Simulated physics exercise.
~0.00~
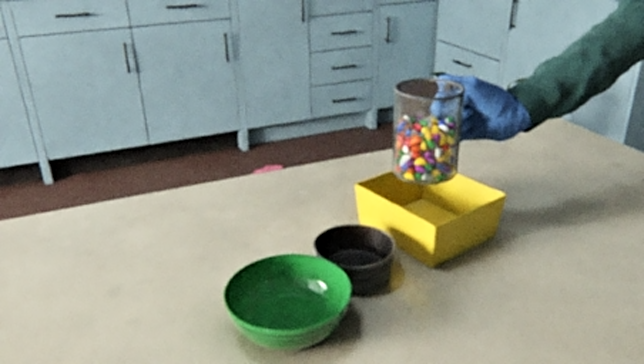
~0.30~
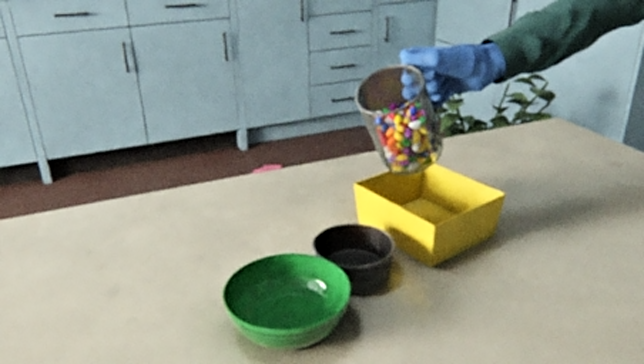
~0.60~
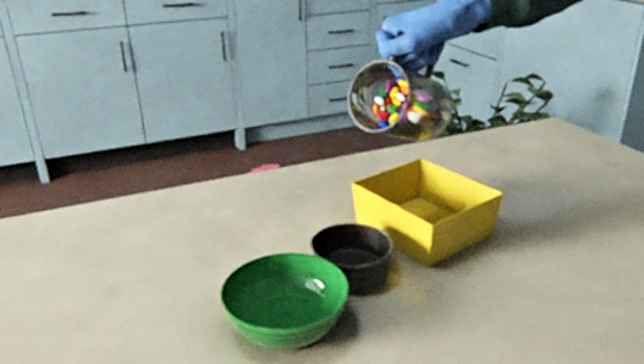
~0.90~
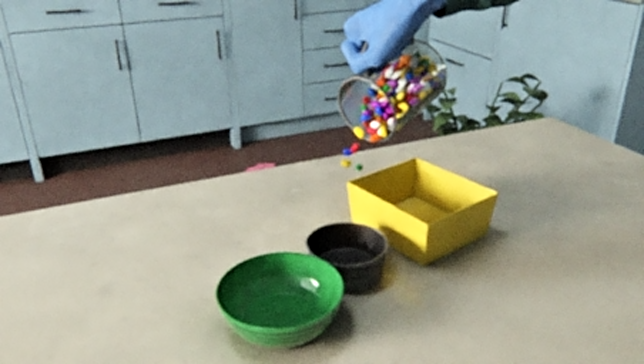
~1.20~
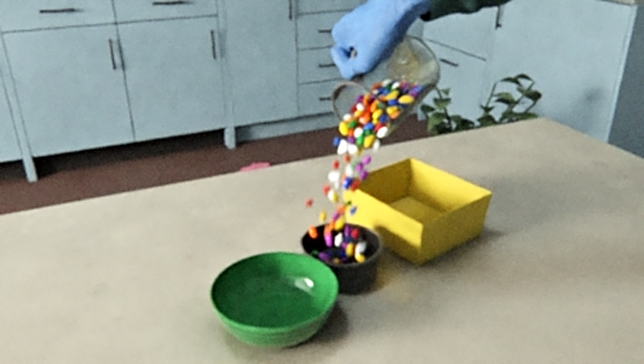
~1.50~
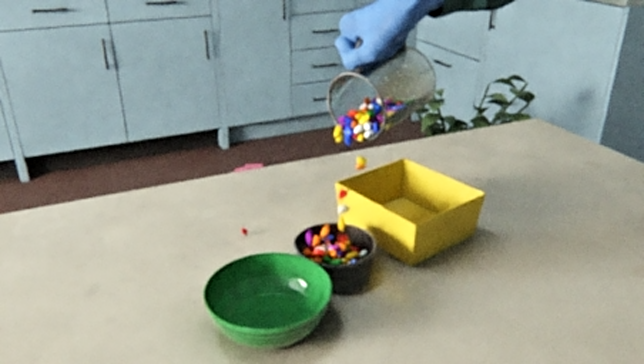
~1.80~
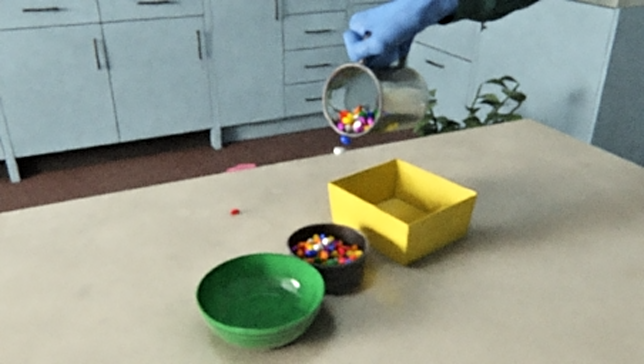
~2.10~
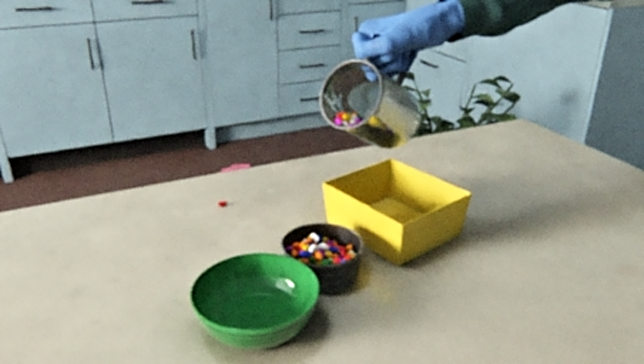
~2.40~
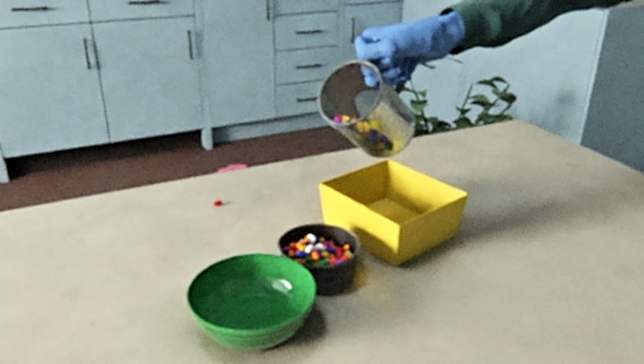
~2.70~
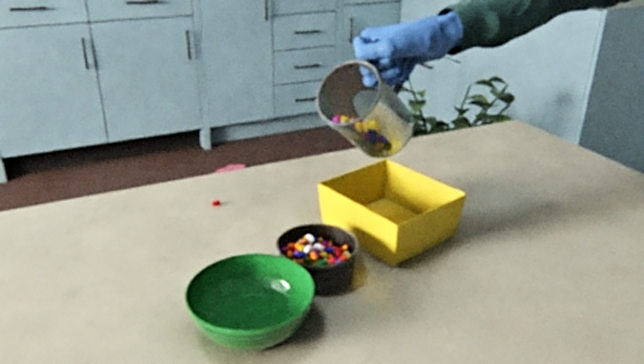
To begin with, a blue-gloved hand in a green sleeve holds a clear cup of colourful jelly beans above a table with a yellow tin, a black dish and a green bowl. The hand moves the cup left and tips it onto its side. The jelly beans start to spill, then stream down into the black dish, and a stray red one shows on the table behind the dishes. The flow thins to a few pieces and stops as the hand tilts the cup back. Finally, the cup rests at a slant, some jelly beans still inside, with the black dish filled and the tin and bowl empty.
